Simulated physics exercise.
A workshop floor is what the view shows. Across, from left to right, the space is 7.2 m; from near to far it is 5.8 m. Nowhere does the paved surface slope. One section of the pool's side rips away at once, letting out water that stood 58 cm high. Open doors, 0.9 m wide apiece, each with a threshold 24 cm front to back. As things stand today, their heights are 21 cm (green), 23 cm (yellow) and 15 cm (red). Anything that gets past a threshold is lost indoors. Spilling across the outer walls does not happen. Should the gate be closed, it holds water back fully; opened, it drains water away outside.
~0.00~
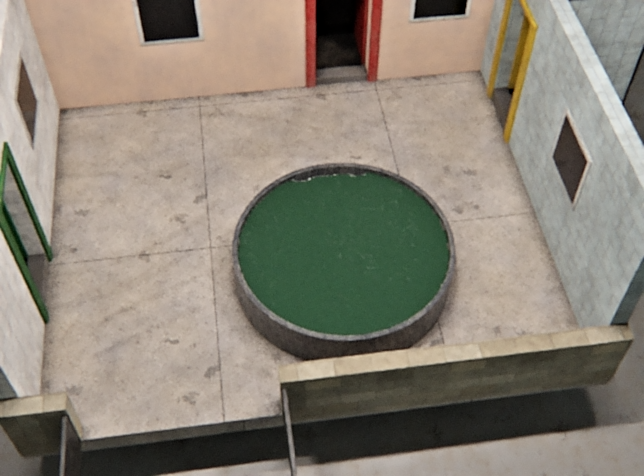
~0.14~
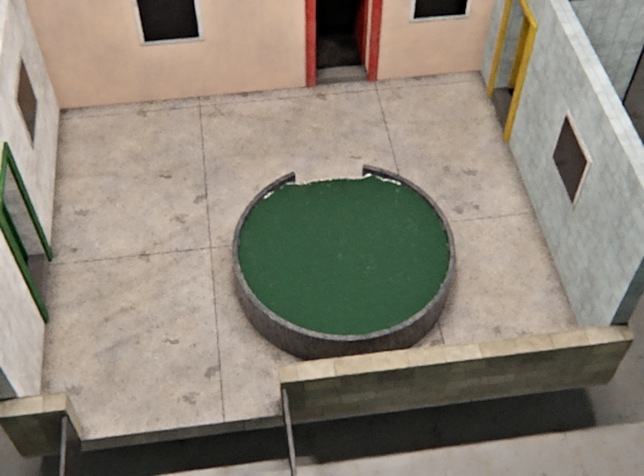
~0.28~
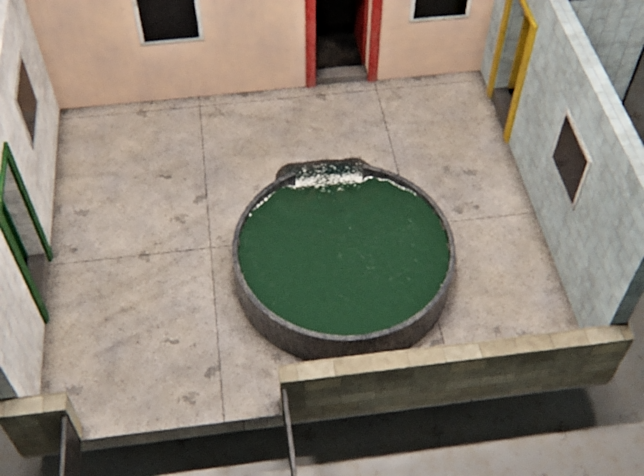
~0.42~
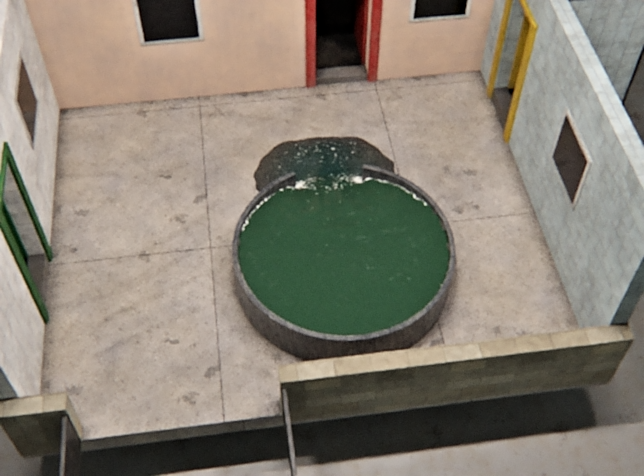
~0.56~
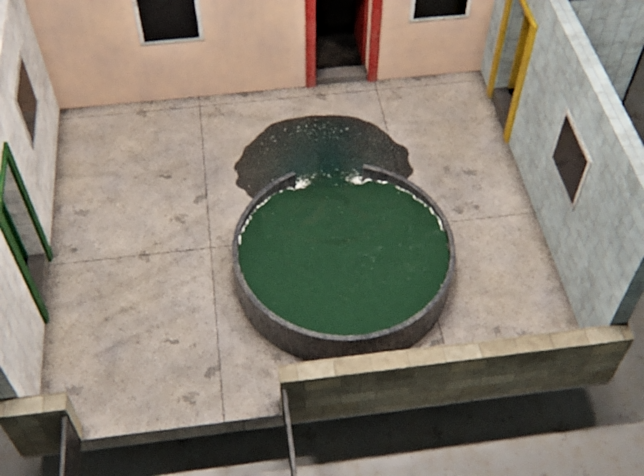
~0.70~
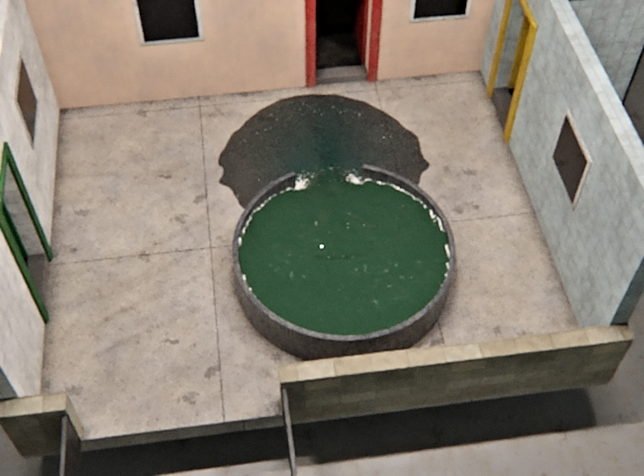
Green water poured through a gap that opened in the far side of a round pool, spreading in a widening dark patch across the paved floor toward the wall with the red doorway.
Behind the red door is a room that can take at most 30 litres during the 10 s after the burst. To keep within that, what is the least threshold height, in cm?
Some 23 cm.
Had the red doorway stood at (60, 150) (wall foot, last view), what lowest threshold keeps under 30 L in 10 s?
You'd want it roughly 14.5 cm high.
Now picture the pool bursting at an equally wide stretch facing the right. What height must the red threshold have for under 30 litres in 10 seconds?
Then roughly 6.5 cm.
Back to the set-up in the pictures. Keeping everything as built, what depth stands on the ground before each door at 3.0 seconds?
Before green it's 0 cm, before yellow 14 cm, before red 27 cm.
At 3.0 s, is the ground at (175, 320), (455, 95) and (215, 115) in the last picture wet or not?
Okay, in order that's stayed dry, got wet and finally got wet.
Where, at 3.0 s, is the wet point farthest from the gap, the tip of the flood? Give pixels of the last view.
At about (60, 110).
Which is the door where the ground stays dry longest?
Last in line is the green door.
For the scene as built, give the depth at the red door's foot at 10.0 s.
About 12.0 centimetres.
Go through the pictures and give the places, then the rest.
In the first frame, still water, 58 cm deep, in the pool at (344, 248); the red door at (343, 36) is dry.
In the second frame, water pours out on the far side and has run 0.3 m, to a hidden place; about 9 cm deep outside, 58 cm at the back.
In the third frame, the gap is on the far side, the front 0.7 m out at (292, 167); the back of the pool holds 58 cm.
In the fourth frame, the front is at (288, 145), 1.2 m from the gap on the far side; 1.9 m2 of floor is wet, 58 cm left at the back.
In the fifth frame, the gap is on the far side, the front 1.7 m out at (339, 119); the back of the pool holds 58 cm.
In the sixth frame, the front is at (292, 101), 2.2 m from the gap on the far side; 4.7 m2 of floor is wet, 58 cm left at the back; the red door at (343, 36), 2.6 m from the gap, is still 0.4 m from the nearest water.
After 1.4 s water covers 25 % of the floor, deepest (32 cm) near (327, 189); 26 cm at the red door, 7 litres in over its 15 cm threshold.
After 3.0 s water covers 35 % of the floor, deepest (32 cm) near (472, 72); 27 cm at the red door, 96 litres in over its 15 cm threshold.
After 10.0 s water covers 95 % of the floor, deepest (16 cm) near (487, 371); 12 cm at the red door, 156 litres in over its 15 cm threshold.
At the red door as built, the water arrived by 0.9 s and peaked near 29 cm at 2.0 s.
Run again over the same 10 s with other heights there, 46 litres in over 21 cm, 1 litre over 29 cm. The limit of 30 litres is kept from about 23 cm up.
